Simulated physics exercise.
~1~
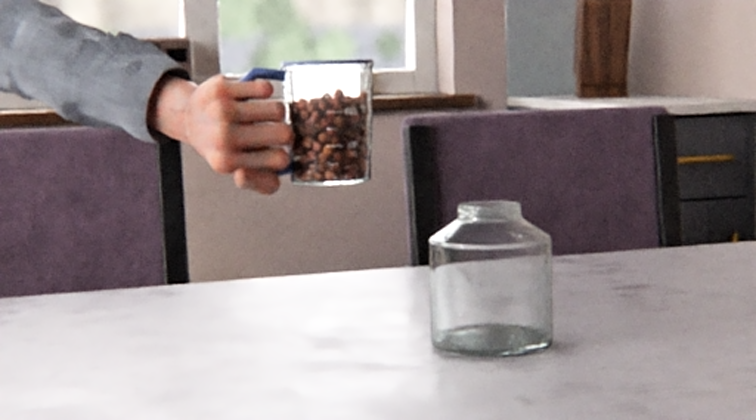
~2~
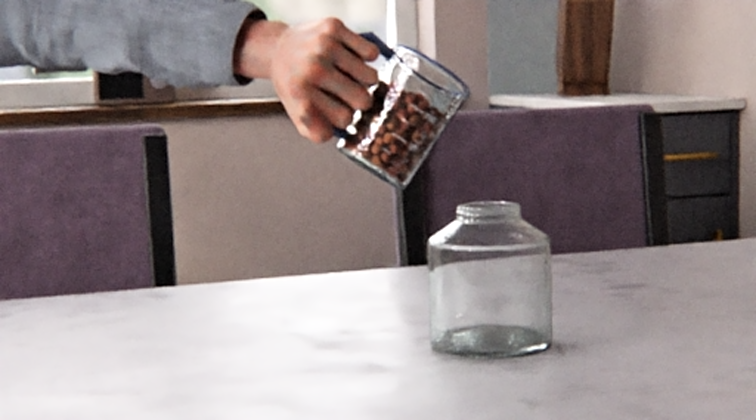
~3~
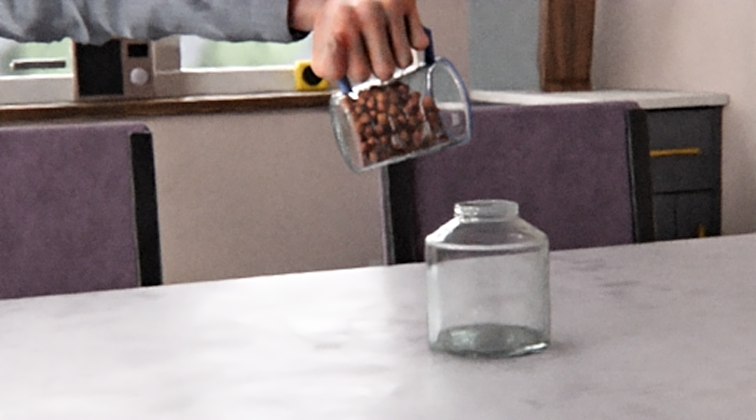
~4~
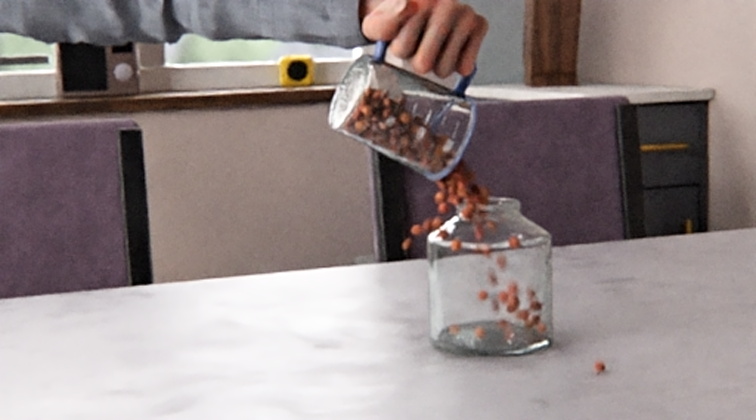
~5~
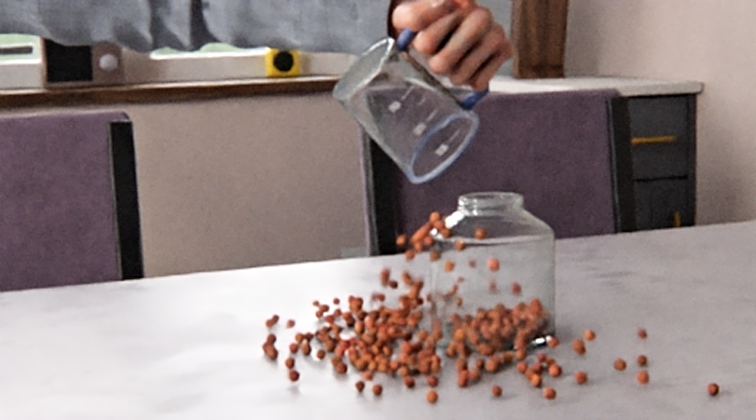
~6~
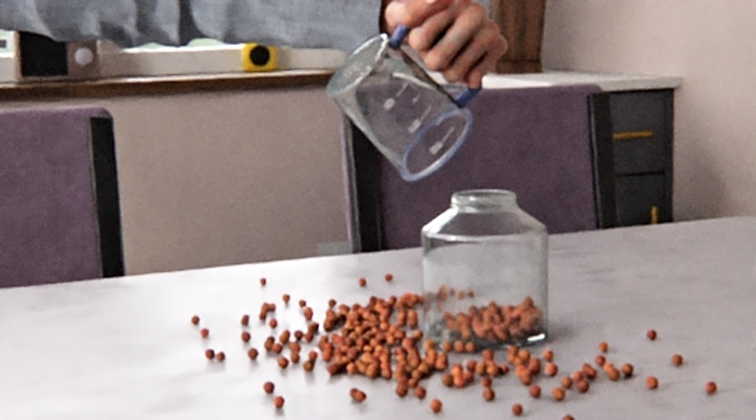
At the start, a hand holds a clear cup with a blue handle, filled with brown pellets, to the upper left of an open glass jar on a pale table. The hand moves right and tips the cup onto its side above the jar, the pellets still inside. As it tilts further, reddish-brown pellets pour out around the jar's mouth, some dropping in and others falling outside. The rest rush out and scatter widely across the tabletop. Finally the cup hangs empty, mouth down, with a part of the load in the jar and most spilt around it.
